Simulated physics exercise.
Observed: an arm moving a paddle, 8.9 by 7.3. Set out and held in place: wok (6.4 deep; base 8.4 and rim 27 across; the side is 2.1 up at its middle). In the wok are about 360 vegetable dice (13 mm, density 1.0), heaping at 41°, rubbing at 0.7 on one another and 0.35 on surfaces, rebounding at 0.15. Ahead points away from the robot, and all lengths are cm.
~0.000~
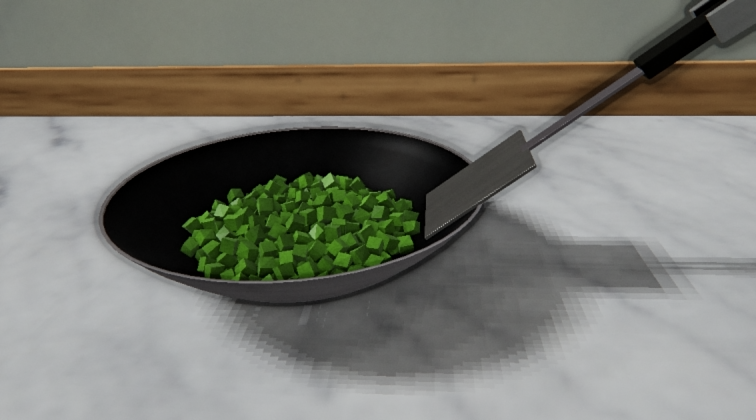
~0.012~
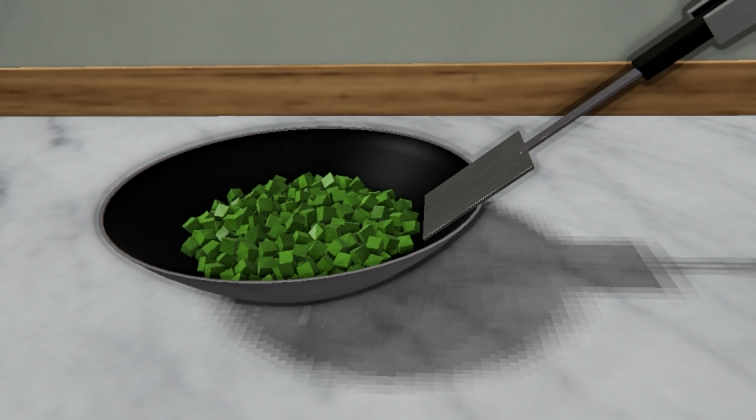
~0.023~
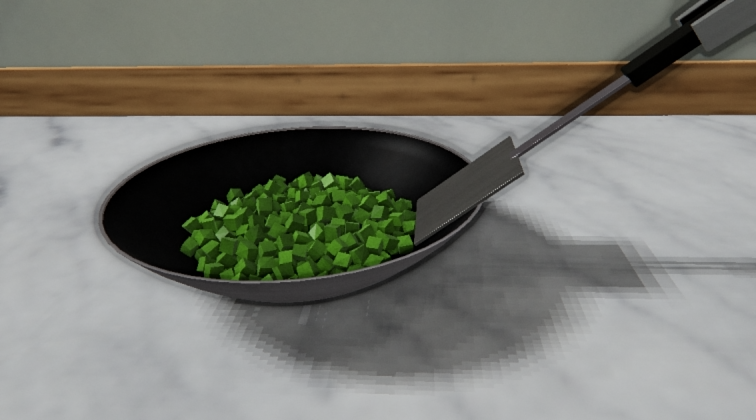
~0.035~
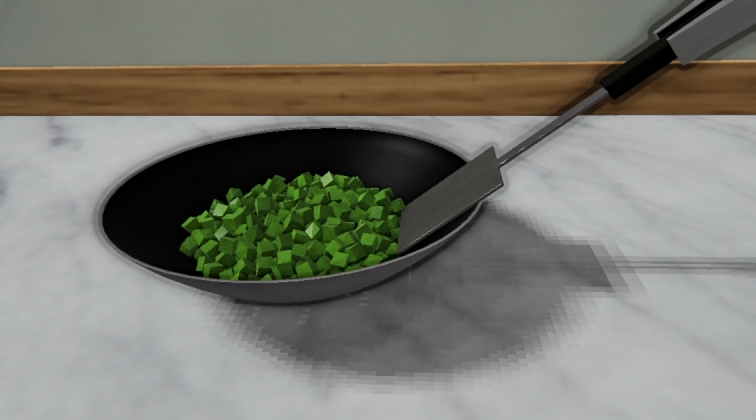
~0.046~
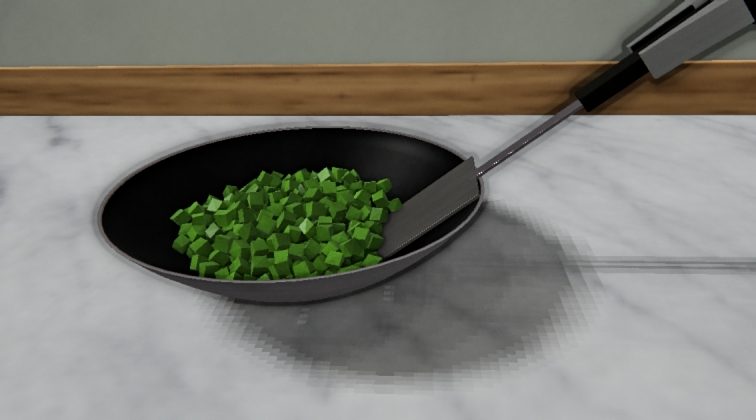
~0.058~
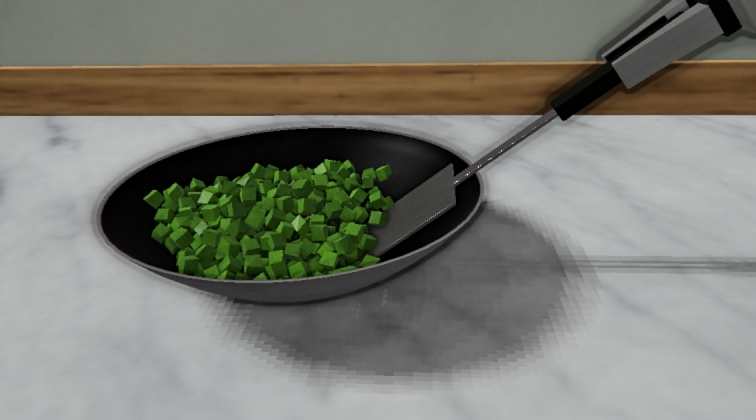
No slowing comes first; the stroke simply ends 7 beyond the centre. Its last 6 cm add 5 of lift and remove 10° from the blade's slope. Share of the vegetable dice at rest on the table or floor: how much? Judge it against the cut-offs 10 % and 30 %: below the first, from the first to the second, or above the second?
Above 30 %.
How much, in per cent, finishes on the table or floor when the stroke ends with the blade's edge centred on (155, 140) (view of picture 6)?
Estimate: Approx. 60 %.
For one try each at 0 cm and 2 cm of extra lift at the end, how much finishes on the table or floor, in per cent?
Result, in order: Approx. 35 % and 40 %.
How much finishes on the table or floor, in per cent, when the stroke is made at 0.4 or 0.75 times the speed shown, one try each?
20 and 35 %.
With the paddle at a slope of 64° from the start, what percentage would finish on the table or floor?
I'd expect near 45 percent then.
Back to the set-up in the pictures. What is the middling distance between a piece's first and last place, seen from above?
The value is roughly 10 cm.
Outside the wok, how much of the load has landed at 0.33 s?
That would be near 20 per cent, give or take.
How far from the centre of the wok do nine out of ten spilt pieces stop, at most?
That works out to near 60 cm.
After 0.09 s, sloping 38°, highest piece 9 above the table; 360 in the wok, 4 on the blade or in flight.
After 0.11 s, sloping 35°, highest piece 13 above the table; 334 in the wok, 30 on the blade or in flight.
After 0.33 s, sloping 28°, highest piece 22 above the table; 222 in the wok, 74 on the table or floor, 68 on the blade or in flight.
After 1.38 s, sloping 28°, highest piece 7 above the table; 222 in the wok, 142 on the table or floor.
At rest, 222 in the wok, 142 on the table or floor. That is 39 % on the table or floor.
